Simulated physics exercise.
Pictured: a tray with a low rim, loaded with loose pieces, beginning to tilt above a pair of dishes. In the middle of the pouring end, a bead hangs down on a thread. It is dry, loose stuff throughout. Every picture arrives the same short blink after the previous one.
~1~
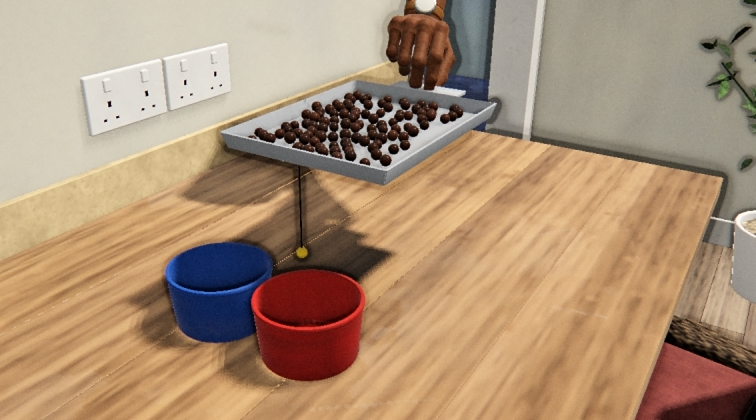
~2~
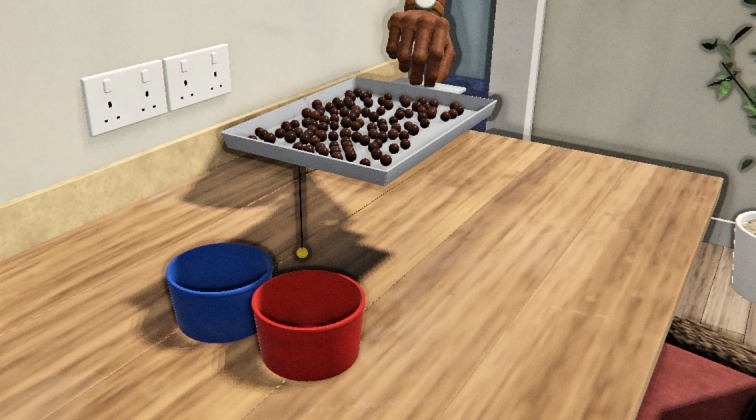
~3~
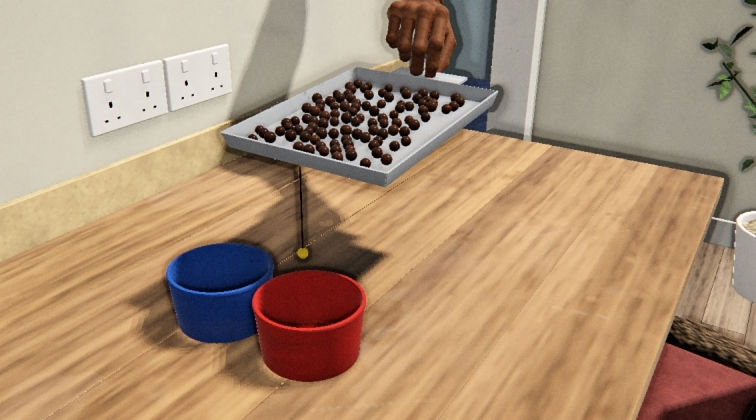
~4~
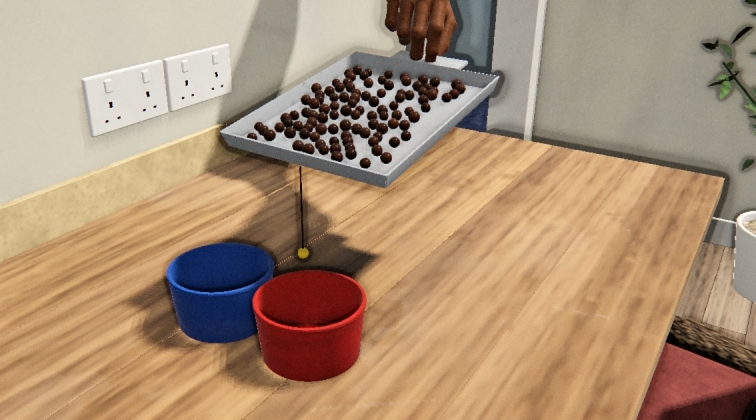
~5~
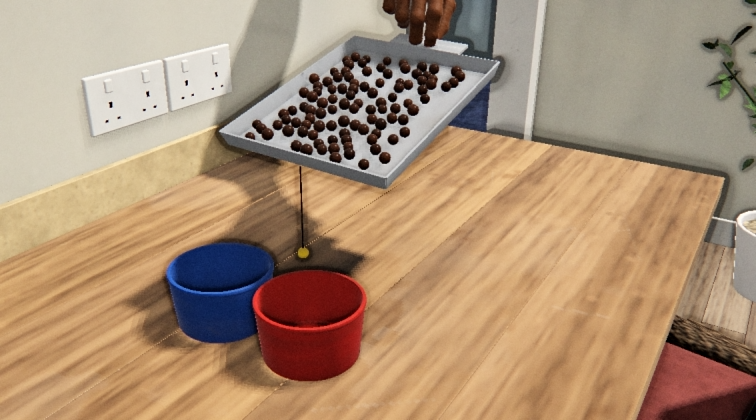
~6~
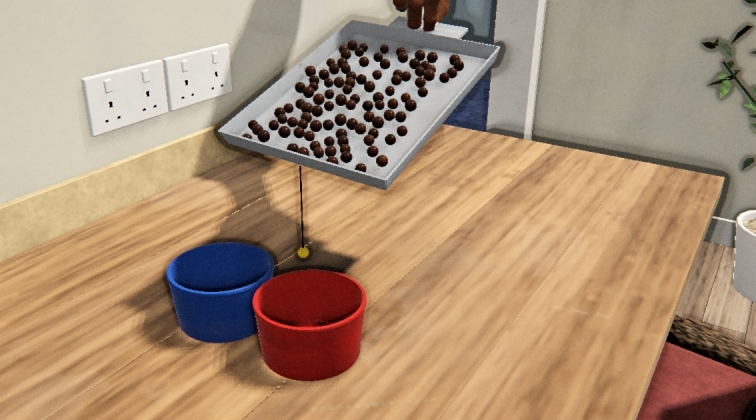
On a wooden worktop near wall sockets, a blue dish and a red dish sit beneath a grey tray of brown balls, with a yellow bead hanging below it. A hand behind the tray's far end shifts slightly, then the tray gradually tilts toward the dishes, growing steeper as the balls shift a little.
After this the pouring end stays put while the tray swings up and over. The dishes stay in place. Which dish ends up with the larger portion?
Watch, the one on the right side catches more of it.
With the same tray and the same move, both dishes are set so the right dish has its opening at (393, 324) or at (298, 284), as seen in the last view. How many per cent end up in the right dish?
Trial 1: 30 percent; trial 2: 50 percent.
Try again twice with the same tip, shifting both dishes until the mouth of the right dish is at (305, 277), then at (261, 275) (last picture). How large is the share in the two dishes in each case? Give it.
40 %, 30 %.
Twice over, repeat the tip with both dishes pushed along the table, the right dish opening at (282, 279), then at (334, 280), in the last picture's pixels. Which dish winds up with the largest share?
Place 1 - the dish at right; place 2 - the dish at right.
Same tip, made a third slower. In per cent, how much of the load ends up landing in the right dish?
Roughly 60 percent.
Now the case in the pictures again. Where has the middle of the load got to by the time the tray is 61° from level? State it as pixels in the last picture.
Somewhere near pixel (324, 154).
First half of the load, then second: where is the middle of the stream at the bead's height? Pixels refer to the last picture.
First half (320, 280); second half (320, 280).
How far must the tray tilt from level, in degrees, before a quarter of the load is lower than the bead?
About 75 degrees.
Soon after the last picture, tray tipped steeply; most on the tray; a stray few in the right dish; a stray few outside both; a small part in the air.
A little later, tray tipped right over; a small part on the tray; about half in the right dish; a small part in the left dish; about a quarter outside both; about a quarter in the air.
Later still, tray tipped past a quarter turn; about half in the right dish; a small part in the left dish; about a quarter outside both.
By the end, tray tipped past a quarter turn; about half in the right dish; a small part in the left dish; about a quarter outside both.
